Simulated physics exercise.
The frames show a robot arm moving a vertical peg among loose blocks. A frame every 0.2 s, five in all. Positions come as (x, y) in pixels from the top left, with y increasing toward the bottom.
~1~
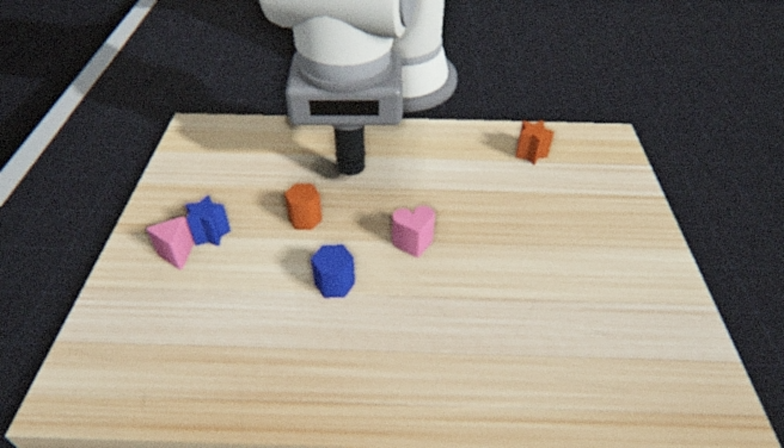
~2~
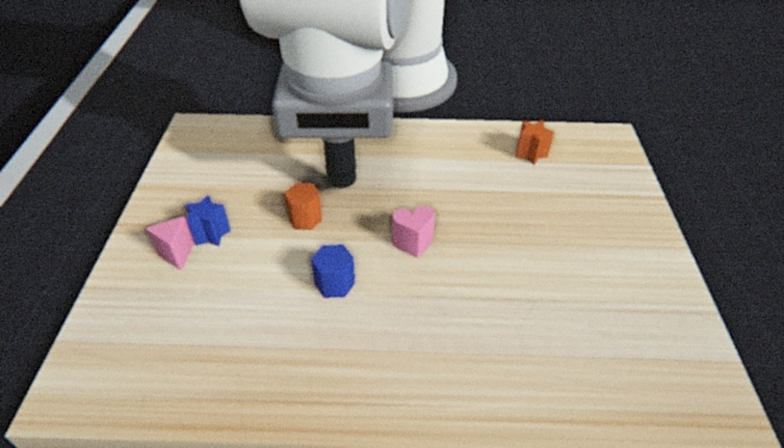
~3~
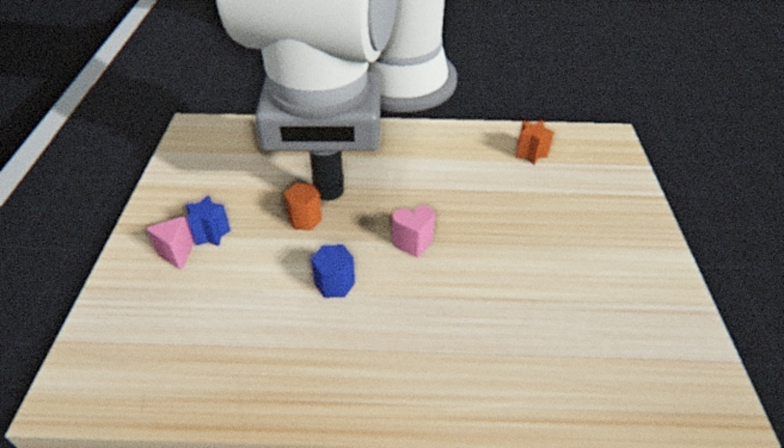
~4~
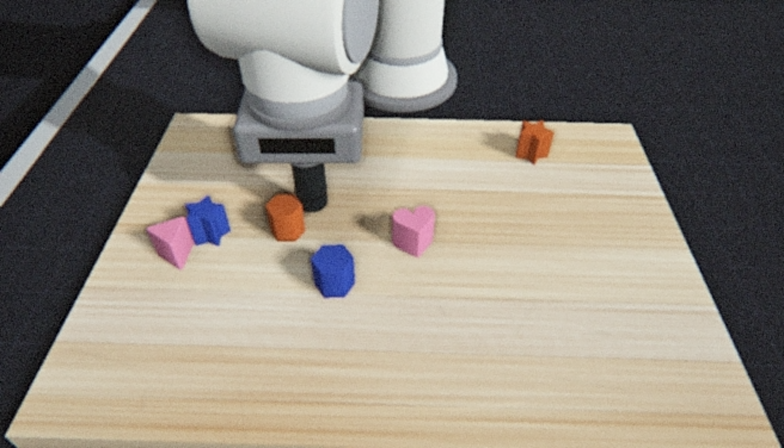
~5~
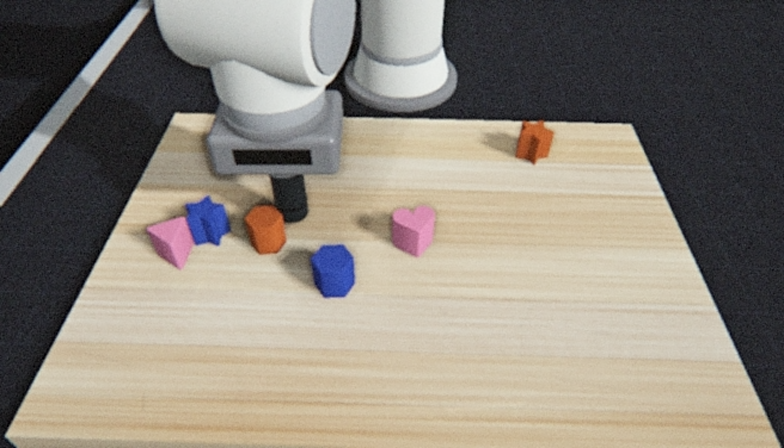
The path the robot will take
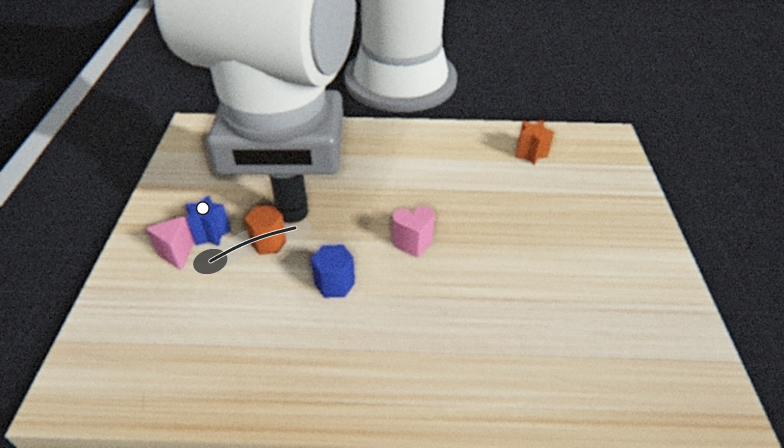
A robot arm moved its black peg toward the lower left across a wooden table and pushed an orange hexagonal block closer to a blue star and pink triangle, while the other blocks stayed still.
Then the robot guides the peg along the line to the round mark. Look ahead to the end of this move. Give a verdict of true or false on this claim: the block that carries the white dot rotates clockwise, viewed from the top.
The claim holds.
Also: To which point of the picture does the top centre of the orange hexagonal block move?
It will likely be found at (190, 263).
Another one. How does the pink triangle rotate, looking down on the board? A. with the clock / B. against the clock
That would be B.
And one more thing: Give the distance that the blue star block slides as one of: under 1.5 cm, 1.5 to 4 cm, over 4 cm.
Goes under 1.5 cm.
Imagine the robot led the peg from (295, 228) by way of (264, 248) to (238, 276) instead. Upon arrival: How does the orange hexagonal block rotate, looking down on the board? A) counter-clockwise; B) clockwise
B.
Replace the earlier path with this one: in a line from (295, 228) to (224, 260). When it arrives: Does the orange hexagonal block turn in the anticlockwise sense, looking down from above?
I expect so.
The drawn path runs from (295, 228) over (266, 235) and (238, 247) to (210, 261); the dot is on the blue star block.
What follows on the original path. Halfway along, peg (248, 226); orange hexagonal block (223, 236), turned 40° anticlockwise.
At the end, peg (206, 247); pink triangle not moved; blue star block (199, 210), turned 30° clockwise; orange hexagonal block (190, 263), turned 85° anticlockwise.
